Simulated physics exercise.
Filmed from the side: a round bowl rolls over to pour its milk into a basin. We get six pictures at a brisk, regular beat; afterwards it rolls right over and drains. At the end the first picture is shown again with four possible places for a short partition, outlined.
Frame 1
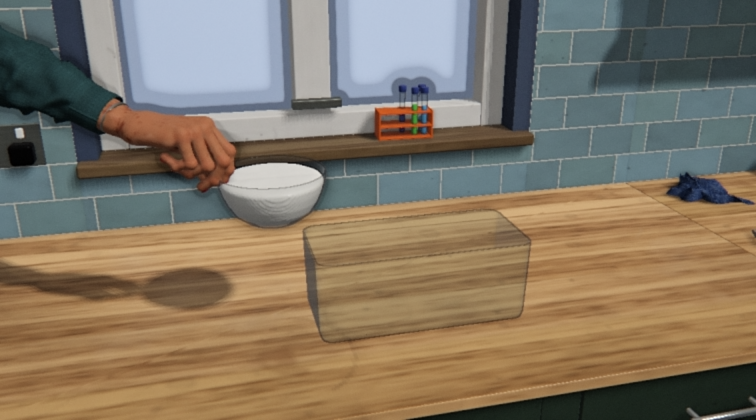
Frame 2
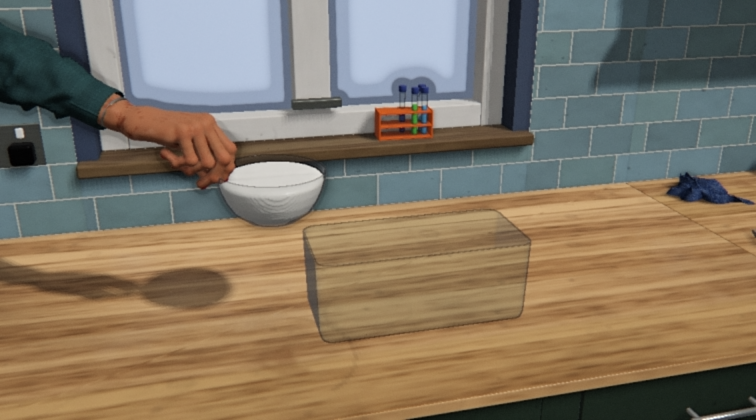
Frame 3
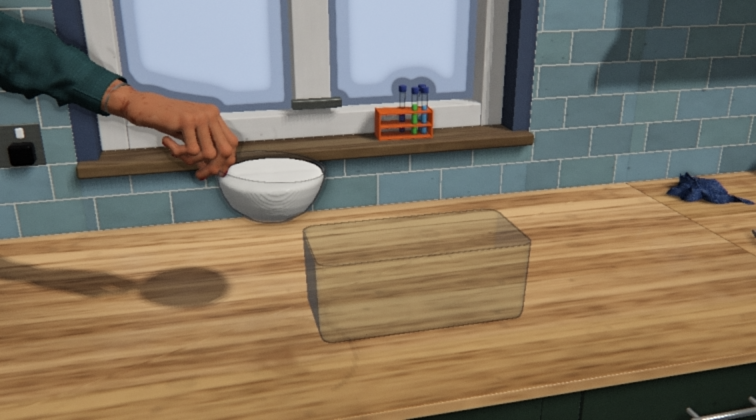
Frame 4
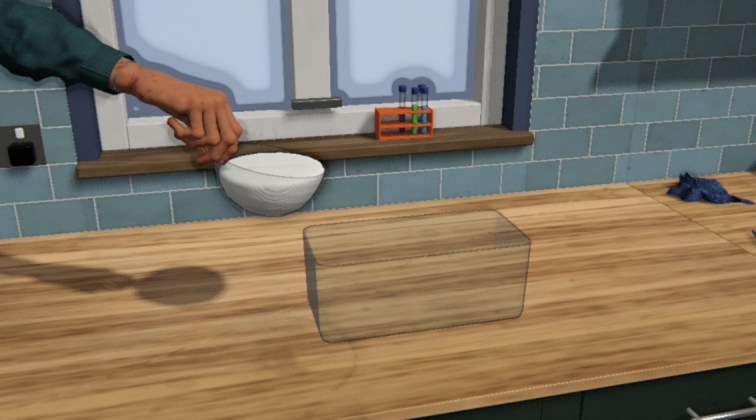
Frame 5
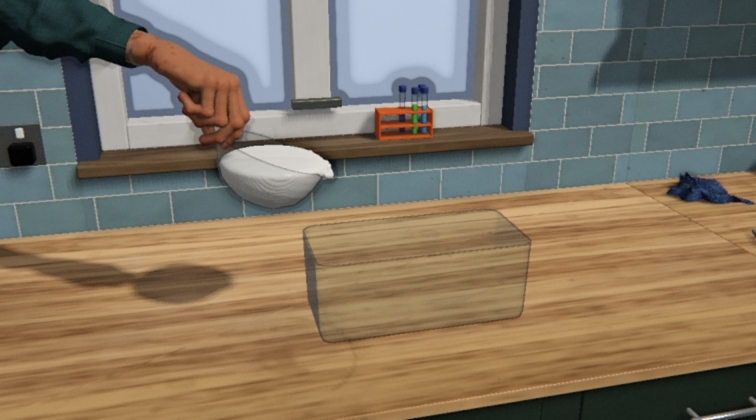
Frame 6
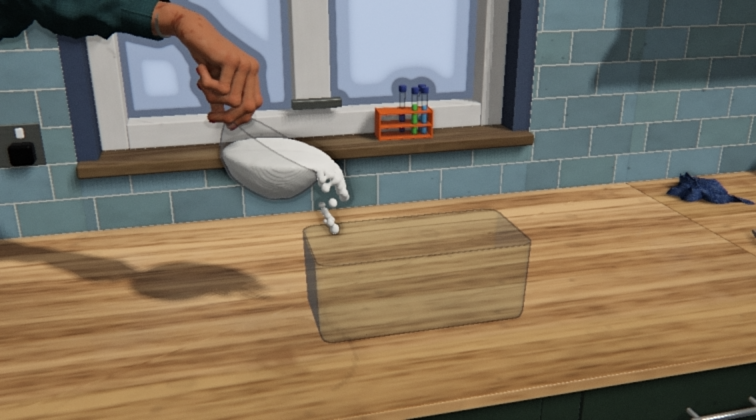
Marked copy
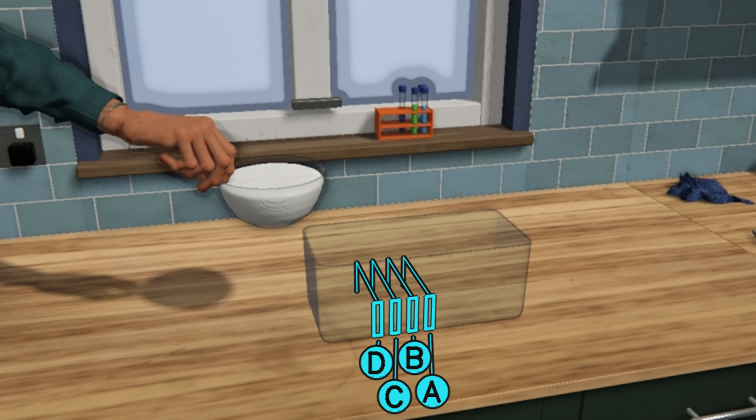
On a wooden kitchen counter below a window, a hand at the left holds a round bowl of white milk upright, then tips it rightward, and milk runs over the lip and down toward a clear rectangular basin.
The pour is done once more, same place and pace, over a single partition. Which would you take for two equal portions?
Position B.
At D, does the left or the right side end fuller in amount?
The right one.
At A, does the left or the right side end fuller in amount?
More ends on the left.
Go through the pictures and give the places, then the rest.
Upright, lip at (323, 166); basin from (320, 341) to (522, 314); nothing has left yet.
Upright, lip at (323, 166); nothing has left yet.
Tipped about 6°, lip at (323, 166); nothing has left yet.
Tipped about 13°, lip at (323, 166); nothing has left yet.
Tipped about 22°, lip at (323, 166); milk is over the lip, down to (328, 173).
Tipped about 34°, lip at (323, 166); milk is over the lip, down to (332, 226).
On the marked copy, A at (430, 334); B at (413, 336); C at (396, 339); D at (378, 341).
For position A, about 93 % ends left of the wall and 6 % right of it.
For position B, about 48 % ends left of the wall and 51 % right of it.
For position C, about 16 % ends left of the wall and 84 % right of it.
For position D, about 6 % ends left of the wall and 94 % right of it.
